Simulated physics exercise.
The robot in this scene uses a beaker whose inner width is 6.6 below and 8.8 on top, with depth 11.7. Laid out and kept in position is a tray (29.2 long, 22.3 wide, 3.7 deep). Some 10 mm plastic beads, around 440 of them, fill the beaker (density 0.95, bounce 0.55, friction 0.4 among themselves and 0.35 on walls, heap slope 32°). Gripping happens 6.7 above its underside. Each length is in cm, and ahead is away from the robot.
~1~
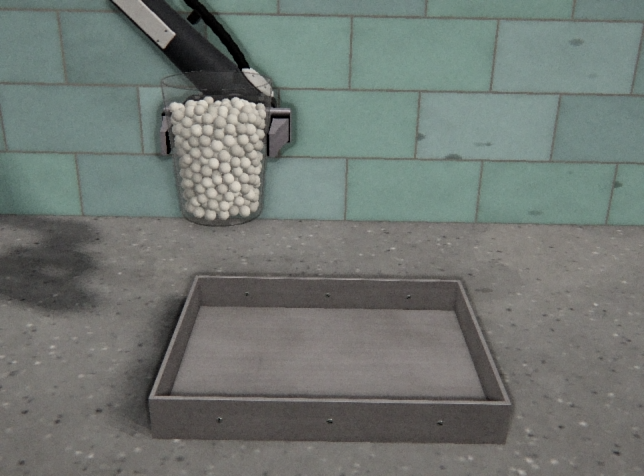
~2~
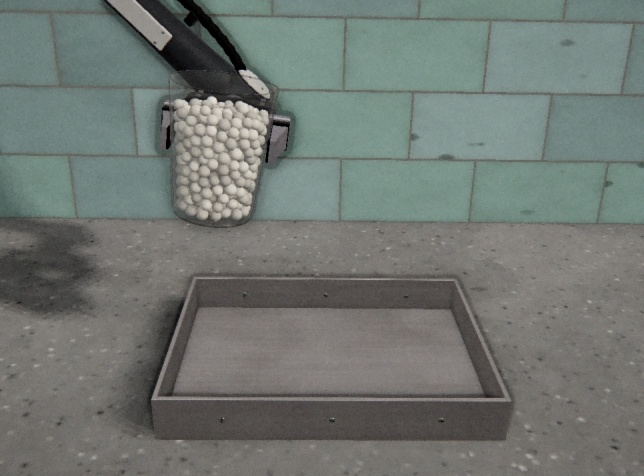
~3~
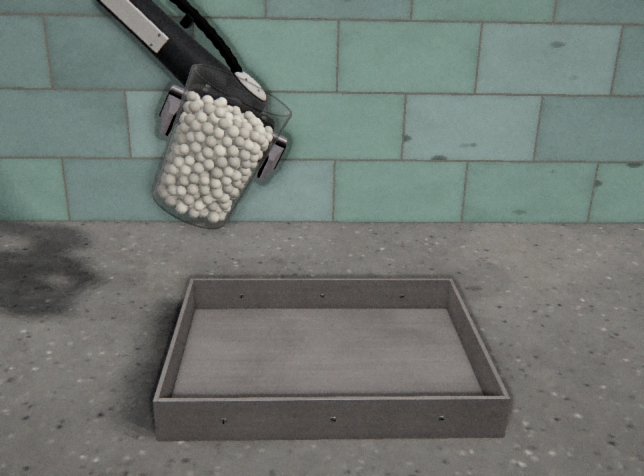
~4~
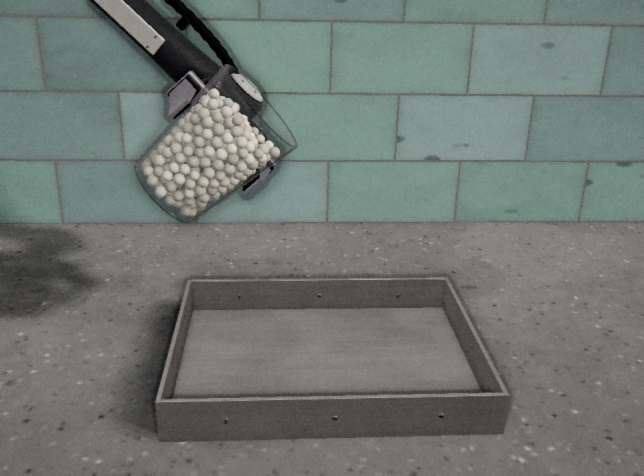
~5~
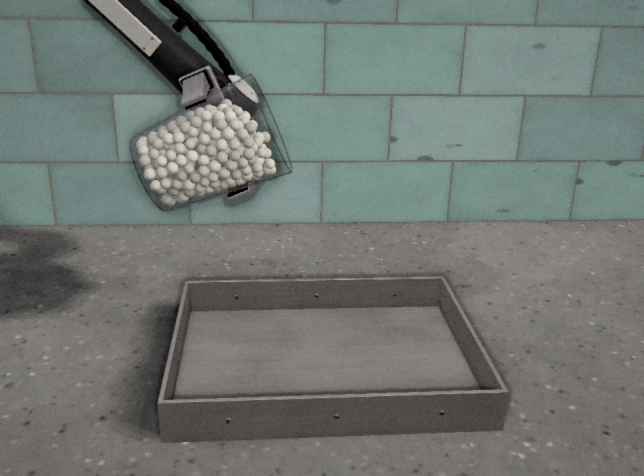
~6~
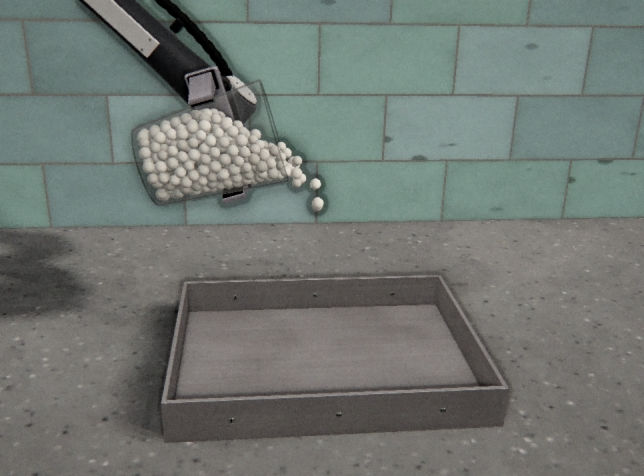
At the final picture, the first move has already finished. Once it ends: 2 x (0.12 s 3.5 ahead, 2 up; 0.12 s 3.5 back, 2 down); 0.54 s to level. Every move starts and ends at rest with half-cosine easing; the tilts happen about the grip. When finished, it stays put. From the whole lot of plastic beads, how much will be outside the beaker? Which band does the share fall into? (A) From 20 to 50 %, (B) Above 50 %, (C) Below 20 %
Above 50 % (B).
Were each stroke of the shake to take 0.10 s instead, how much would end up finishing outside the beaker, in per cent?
I'd expect close to 70 in a hundred.
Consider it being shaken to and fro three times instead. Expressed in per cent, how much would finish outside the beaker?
That change gives some 70 percent.
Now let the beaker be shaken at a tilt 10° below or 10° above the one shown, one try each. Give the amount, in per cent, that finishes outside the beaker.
45 and 80 %.
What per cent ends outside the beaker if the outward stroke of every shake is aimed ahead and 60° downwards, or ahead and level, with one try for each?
Roughly 20 per cent, then 55 per cent.
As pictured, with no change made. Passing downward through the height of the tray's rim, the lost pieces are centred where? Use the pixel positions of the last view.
They come through centred close to (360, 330).
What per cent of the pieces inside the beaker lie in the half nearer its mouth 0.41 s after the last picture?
I'd say close to 70 per cent.
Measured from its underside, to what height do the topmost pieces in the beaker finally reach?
Around 7.5 cm up.
Then, 0.41 s on, tilted 74° forward, highest piece 25 above the table; 249 in the beaker, 186 in the tray, 10 in flight or on a rim.
Then, 0.82 s on, tilted 23° forward, highest piece 25 above the table; 265 in the tray, 172 in the beaker, 7 on the table or floor, 1 in flight or on a rim.
Then, 1.22 s on, level, highest piece 24 above the table; 266 in the tray, 172 in the beaker, 7 on the table or floor.
Then, 2.27 s on, level, highest piece 24 above the table; 266 in the tray, 172 in the beaker, 7 on the table or floor.
In the end, 266 in the tray, 172 in the beaker, 7 on the table or floor. That is 61 % outside the beaker.
